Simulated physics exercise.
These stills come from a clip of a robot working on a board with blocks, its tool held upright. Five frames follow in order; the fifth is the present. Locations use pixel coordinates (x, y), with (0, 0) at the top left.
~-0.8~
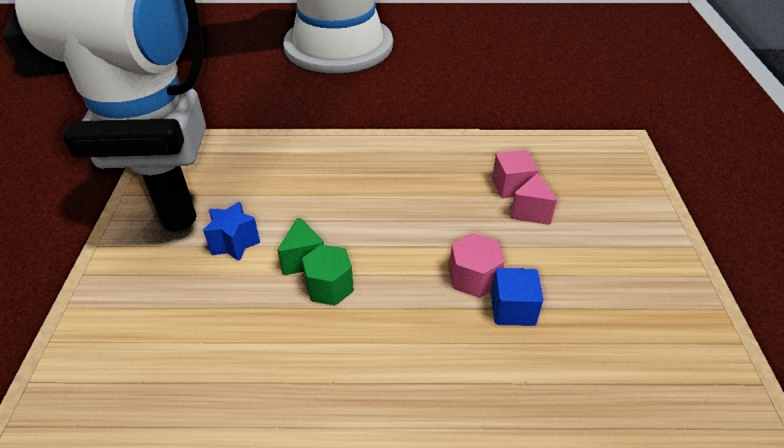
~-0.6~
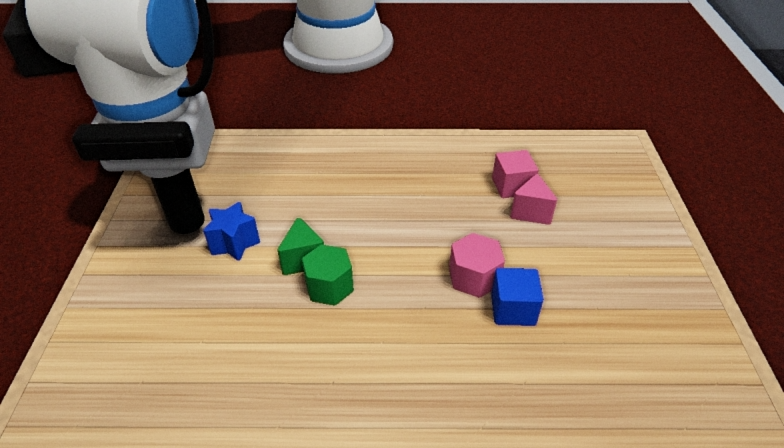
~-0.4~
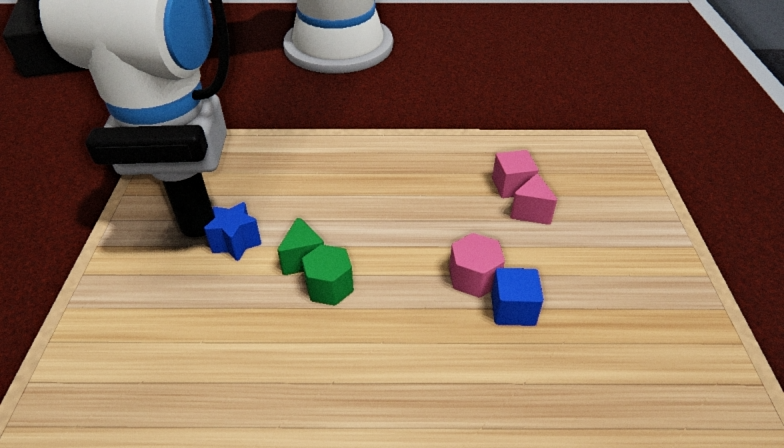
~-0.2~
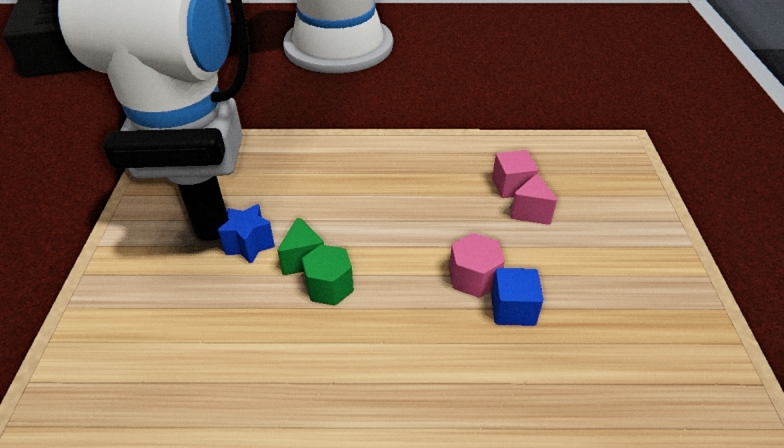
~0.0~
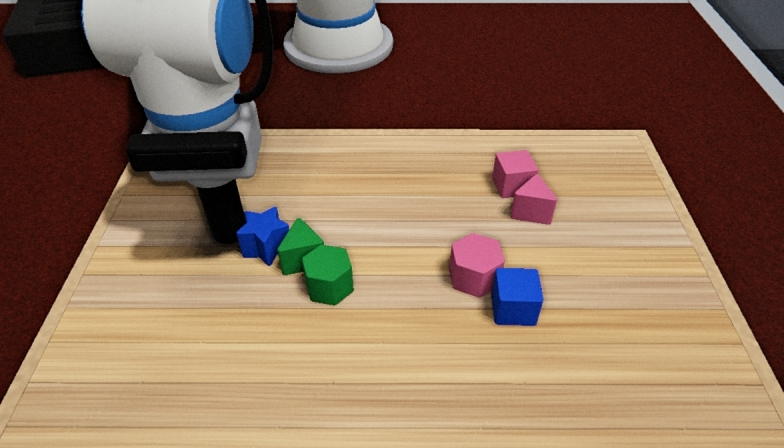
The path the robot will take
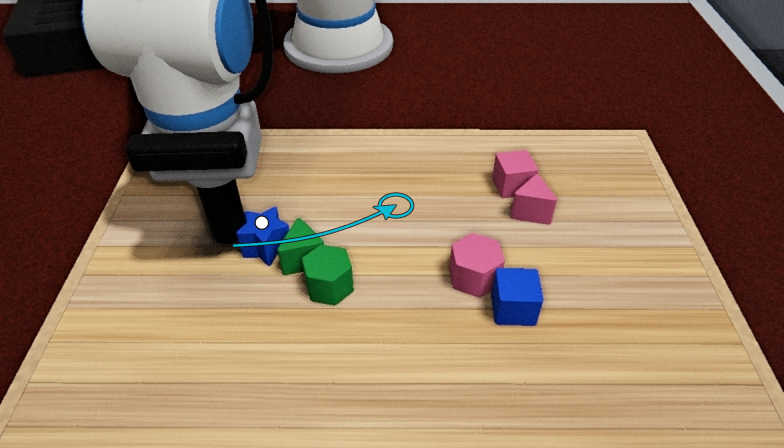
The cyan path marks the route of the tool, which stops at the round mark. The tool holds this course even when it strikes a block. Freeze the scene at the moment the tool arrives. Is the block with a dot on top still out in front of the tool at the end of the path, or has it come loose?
Answer: Slipped away.
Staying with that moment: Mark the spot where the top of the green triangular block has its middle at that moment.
Its top face will be centred at roughly (373, 242).
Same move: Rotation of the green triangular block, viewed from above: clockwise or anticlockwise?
From above, it turns clockwise.
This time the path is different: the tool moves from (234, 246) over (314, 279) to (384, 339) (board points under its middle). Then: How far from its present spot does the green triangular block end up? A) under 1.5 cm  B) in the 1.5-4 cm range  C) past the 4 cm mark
The answer is C.
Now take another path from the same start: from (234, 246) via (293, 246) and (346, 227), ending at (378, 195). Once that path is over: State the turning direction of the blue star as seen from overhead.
The answer is clockwise.
The drawn path runs from (234, 246) via (321, 234), ending at (396, 205); the dot is on the blue star.
On the path given first. One third of the way, tool (291, 227); blue star (324, 216); green triangular block (347, 235), turned 20° clockwise.
Two thirds of the way, tool (348, 213); blue star (375, 214), turned 30° clockwise; green triangular block (373, 242), turned 45° clockwise.
At the end, tool (396, 193); blue star (388, 212), turned 65° clockwise; green triangular block (373, 242), turned 45° clockwise; green six-sided block not moved.
